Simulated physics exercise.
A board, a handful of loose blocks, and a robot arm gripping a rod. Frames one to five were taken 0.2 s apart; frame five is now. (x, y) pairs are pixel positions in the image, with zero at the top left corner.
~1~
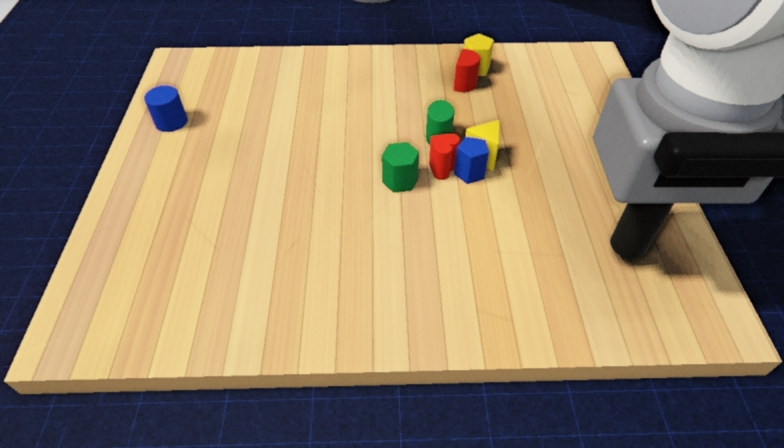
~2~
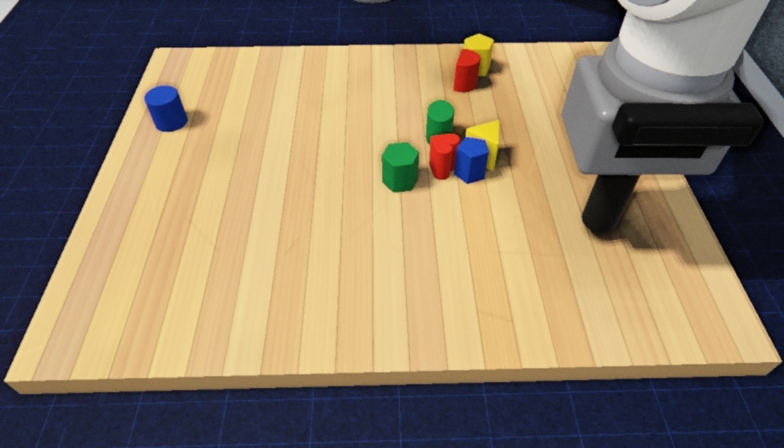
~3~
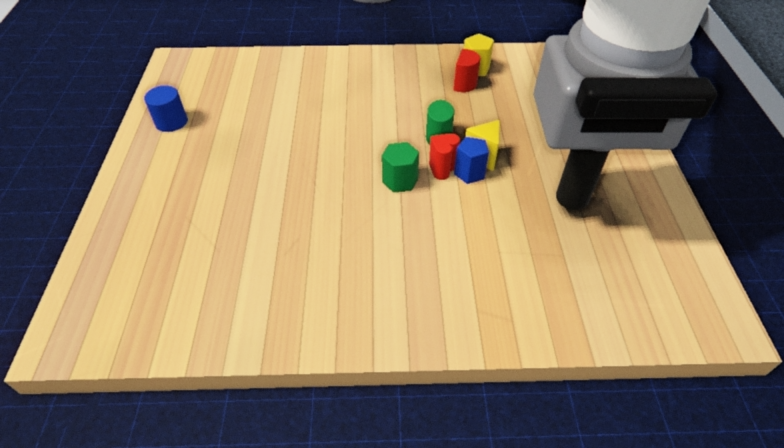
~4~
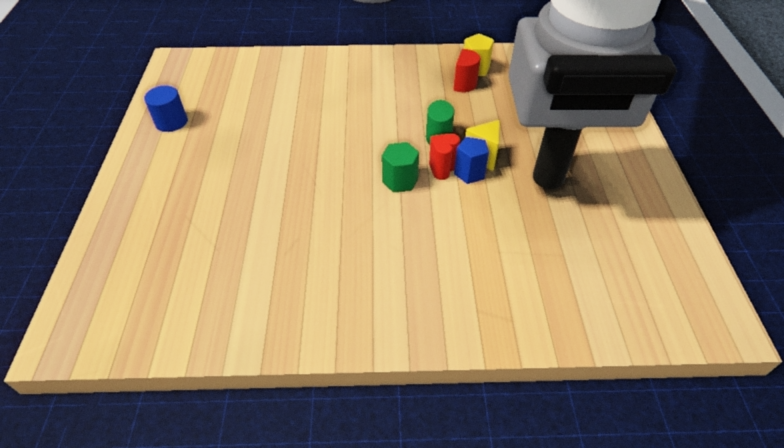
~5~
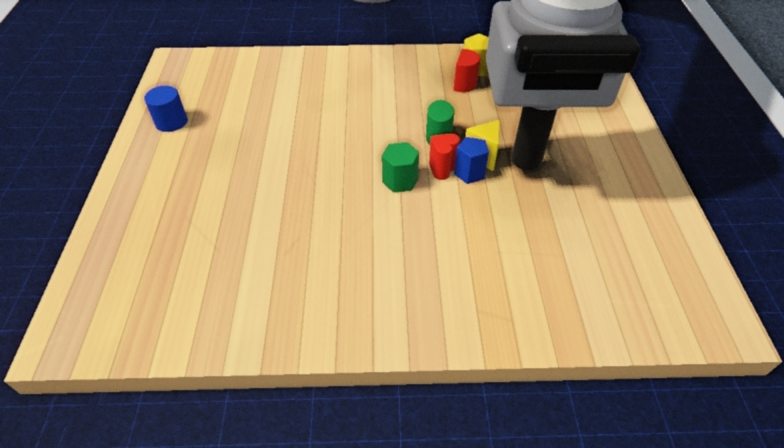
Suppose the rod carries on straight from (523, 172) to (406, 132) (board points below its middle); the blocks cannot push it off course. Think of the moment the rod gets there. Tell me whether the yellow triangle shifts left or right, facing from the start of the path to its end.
Left side.
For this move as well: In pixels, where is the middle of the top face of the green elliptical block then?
Most likely (397, 86).
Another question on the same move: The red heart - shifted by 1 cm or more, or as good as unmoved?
Here's my answer: The red heart gets displaced.
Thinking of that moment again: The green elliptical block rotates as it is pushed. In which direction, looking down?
It makes a clockwise turn.
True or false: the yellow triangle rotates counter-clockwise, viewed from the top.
True
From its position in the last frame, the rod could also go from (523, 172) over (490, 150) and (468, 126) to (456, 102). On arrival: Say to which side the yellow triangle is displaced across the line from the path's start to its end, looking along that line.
Slides left.
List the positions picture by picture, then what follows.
Lower end of the rod (627, 247), tops of blocks, green elliptical block (441, 110), red heart (445, 141), blue five-sided block (474, 146), yellow triangle (488, 130), in the first picture.
Rod (598, 222), blocks as before, in the second picture.
Rod (572, 200), blocks as before, in the third picture.
Rod (548, 180), blocks as before, in the fourth picture.
Rod (526, 161), green elliptical block (441, 110), red heart (445, 141), blue five-sided block (474, 146), yellow triangle (488, 130), in the fifth picture.
The first path, step by step. One third of the way, rod (484, 147); red heart (437, 143); blue five-sided block (467, 146), turned 35° anticlockwise; yellow triangle (459, 123).
Two thirds of the way, rod (444, 134); green elliptical block (420, 101), turned 80° clockwise; red heart (433, 144), turned 10° clockwise; blue five-sided block (465, 145), turned 55° anticlockwise; yellow triangle (419, 118).
At the end, rod (406, 122); green elliptical block (397, 86), turned 145° clockwise; red heart (433, 144), turned 10° clockwise; blue five-sided block (465, 145), turned 55° anticlockwise; yellow triangle (383, 111), turned 35° anticlockwise.
